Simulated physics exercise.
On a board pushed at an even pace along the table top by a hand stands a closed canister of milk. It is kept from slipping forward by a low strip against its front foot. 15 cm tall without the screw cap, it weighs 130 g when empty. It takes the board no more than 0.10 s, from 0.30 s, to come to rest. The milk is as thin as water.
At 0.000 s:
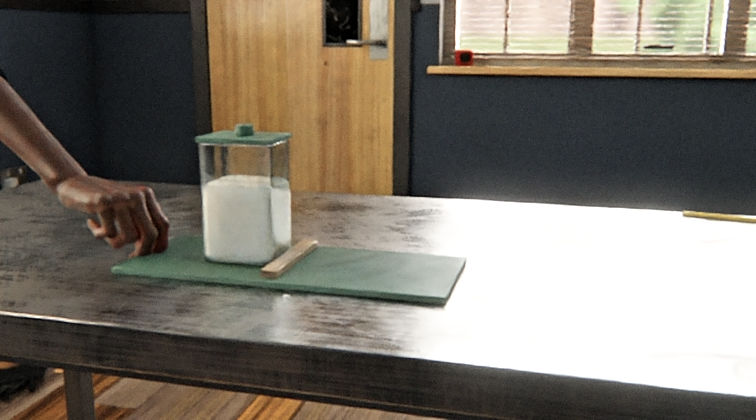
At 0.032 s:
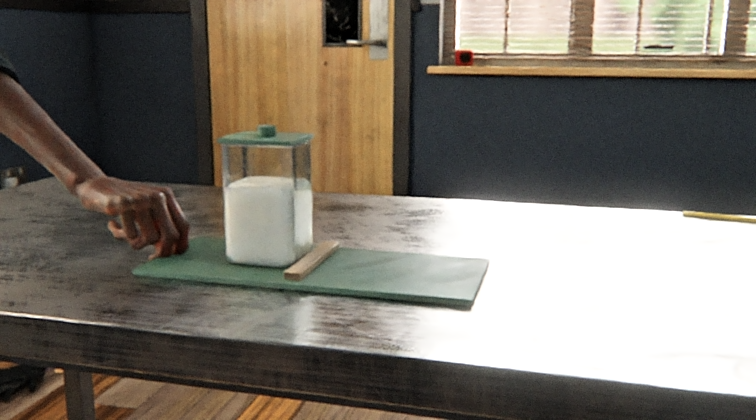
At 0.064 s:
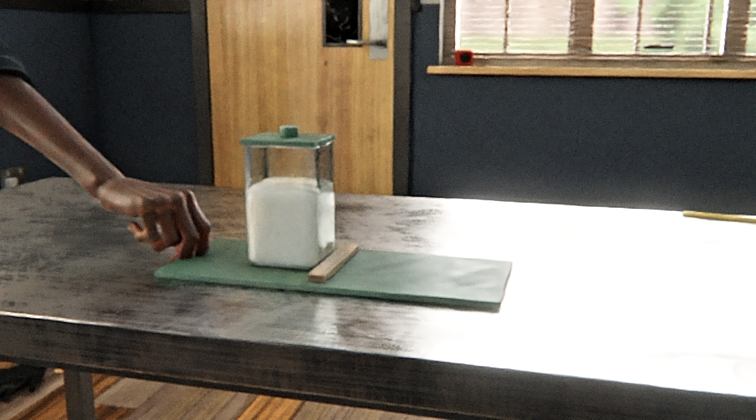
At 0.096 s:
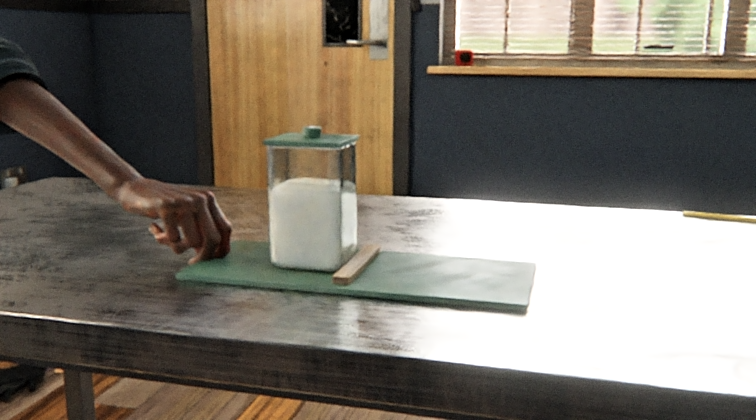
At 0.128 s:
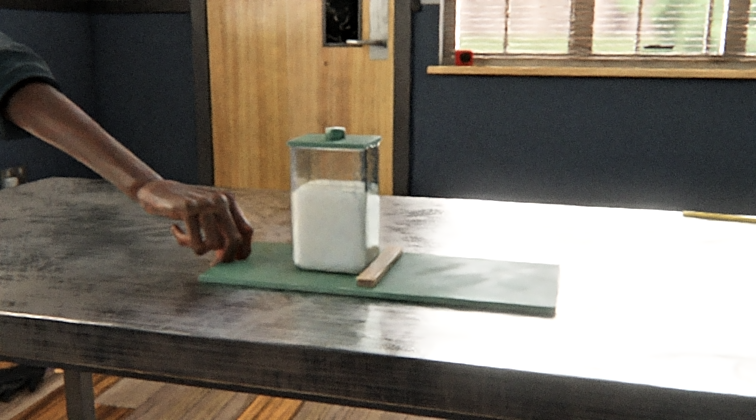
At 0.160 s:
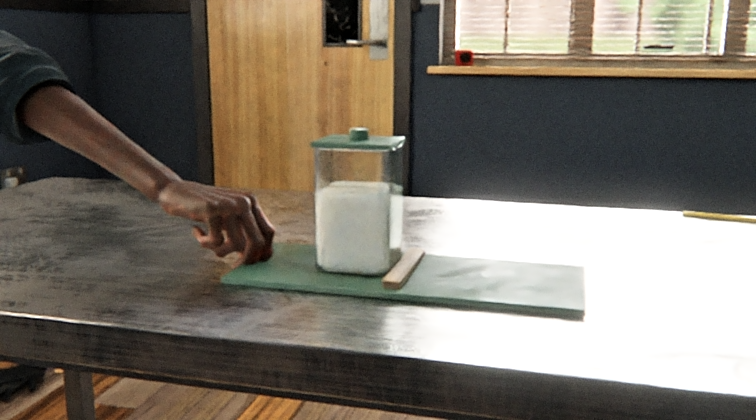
On a worn tabletop in a room with dark walls, a hand slowly pushed a green board to the right, carrying a lidded clear canister of milk and a small wooden strip along with it.
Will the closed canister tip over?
Upright.
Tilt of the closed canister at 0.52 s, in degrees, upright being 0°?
About 0 degrees.
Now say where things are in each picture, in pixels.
In the first picture, it has moved 0.0 cm; in the closed canister the surface runs from (216, 179) to (280, 183), rim (279, 144).
In the second picture, it has moved 2.8 cm; in the closed canister the surface runs from (238, 180) to (303, 184).
In the third picture, it has moved 5.7 cm; in the closed canister the surface runs from (259, 181) to (325, 185).
In the fourth picture, it has moved 8.5 cm; in the closed canister the surface runs from (282, 183) to (348, 186).
In the fifth picture, it has moved 11.4 cm; in the closed canister the surface runs from (304, 184) to (371, 188).
In the sixth picture, it has moved 14.2 cm; in the closed canister the surface runs from (327, 186) to (395, 189).
By 0.40 s the board moves at 0.00 m/s; the closed canister leans 5°.
By 0.52 s the closed canister stands where it began.
By 0.68 s the closed canister stands where it began.
By 0.90 s the closed canister stands where it began.
At rest the closed canister stands where it began.
